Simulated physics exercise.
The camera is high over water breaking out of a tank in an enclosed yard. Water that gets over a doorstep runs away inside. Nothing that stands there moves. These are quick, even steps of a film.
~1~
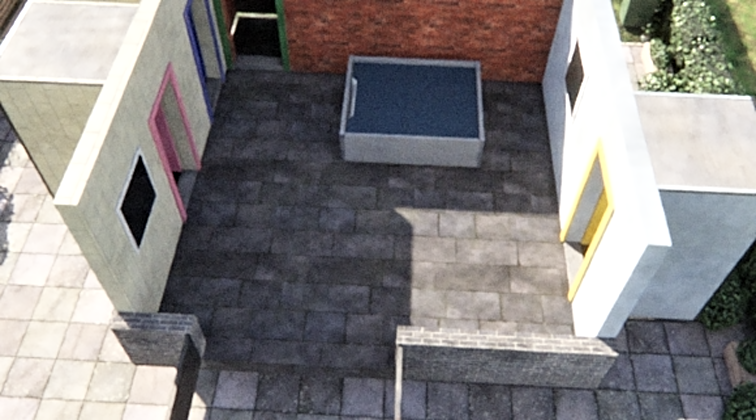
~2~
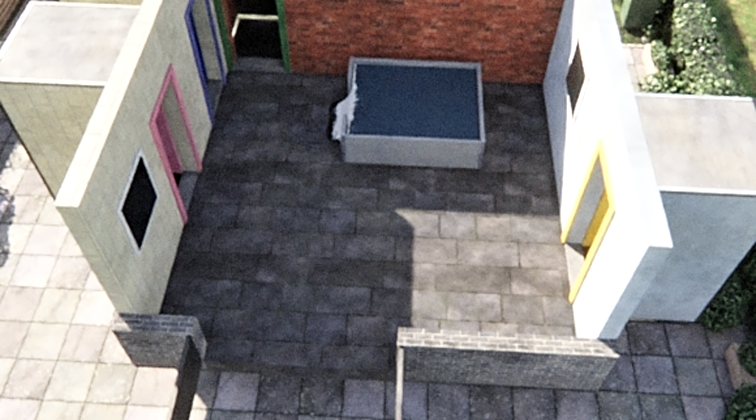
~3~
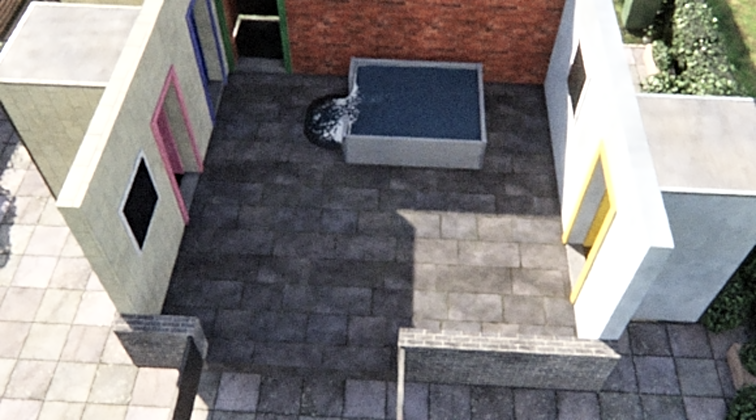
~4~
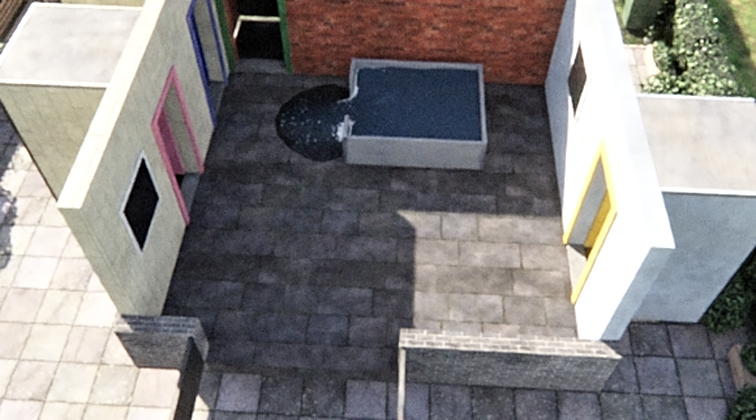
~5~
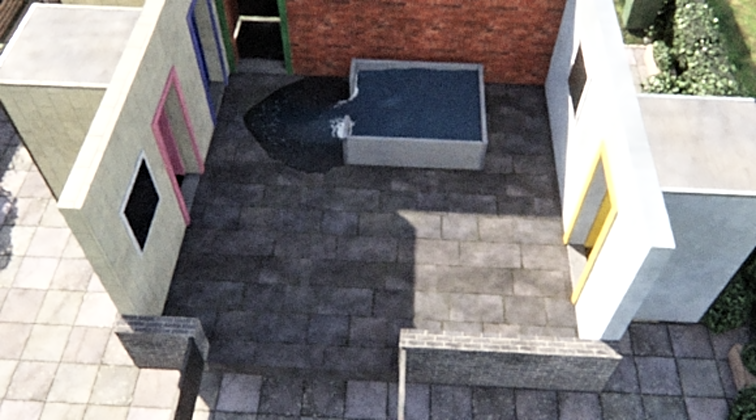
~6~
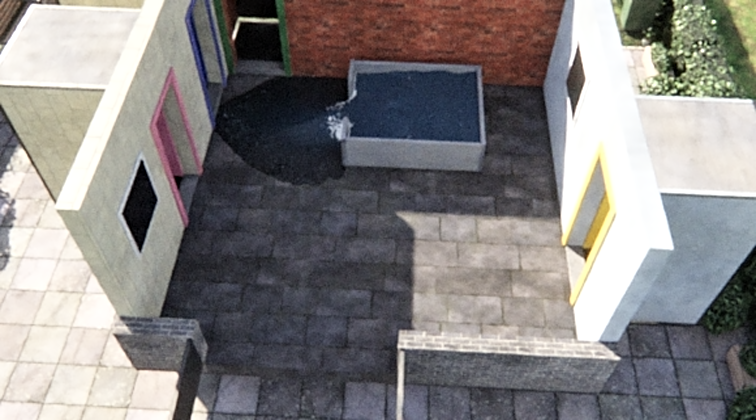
A paved, walled yard is seen from high above by a camera that stays nearly still. A pale, open tank of dark blue water sits by the red brick back wall, with pink and blue doorways on the cream left wall, green at the back left and yellow on the white right wall. White water bursts from the tank's left side, then spreads leftward over the paving in a widening dark sheet.
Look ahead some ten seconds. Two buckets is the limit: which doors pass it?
One by one: The blue door takes more than that; the yellow door stays under that; the pink door takes more than that; the green door takes more than that.
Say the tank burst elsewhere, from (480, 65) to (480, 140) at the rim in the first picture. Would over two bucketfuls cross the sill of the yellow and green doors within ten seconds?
Yellow door is over; green door is under.
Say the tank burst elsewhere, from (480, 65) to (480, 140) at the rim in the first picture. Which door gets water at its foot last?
That is the door marked pink.
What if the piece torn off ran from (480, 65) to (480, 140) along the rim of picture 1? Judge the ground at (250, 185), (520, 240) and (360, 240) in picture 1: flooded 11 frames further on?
One after the other: Free of water, awash, no water.
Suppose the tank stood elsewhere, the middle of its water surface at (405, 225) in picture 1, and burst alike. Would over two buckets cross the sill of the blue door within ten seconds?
One by one: Blue door stays under.
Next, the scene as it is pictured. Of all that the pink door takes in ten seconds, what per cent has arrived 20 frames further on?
About 45 per cent.
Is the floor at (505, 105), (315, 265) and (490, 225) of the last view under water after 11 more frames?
In turn: Free of water, clear, no water.
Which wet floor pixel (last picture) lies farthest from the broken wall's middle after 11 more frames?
Close to (169, 285).
A moment on, water covers 20 % of the floor; the blue door under two buckets in, the yellow door not reached, the pink door not reached, the green door wet at the sill, nothing in.
Next, water covers 25 % of the floor; the blue door over two buckets in, the yellow door not reached, the pink door under two buckets in, the green door under two buckets in.
Then, water covers 35 % of the floor; the blue door far over two buckets in, the yellow door not reached, the pink door over two buckets in, the green door over two buckets in.
Later, water covers 50 % of the floor; the blue door far over two buckets in, the yellow door not reached, the pink door over two buckets in, the green door far over two buckets in.
In the end, water covers 70 % of the floor; the blue door far over two buckets in, the yellow door not reached, the pink door far over two buckets in, the green door far over two buckets in.
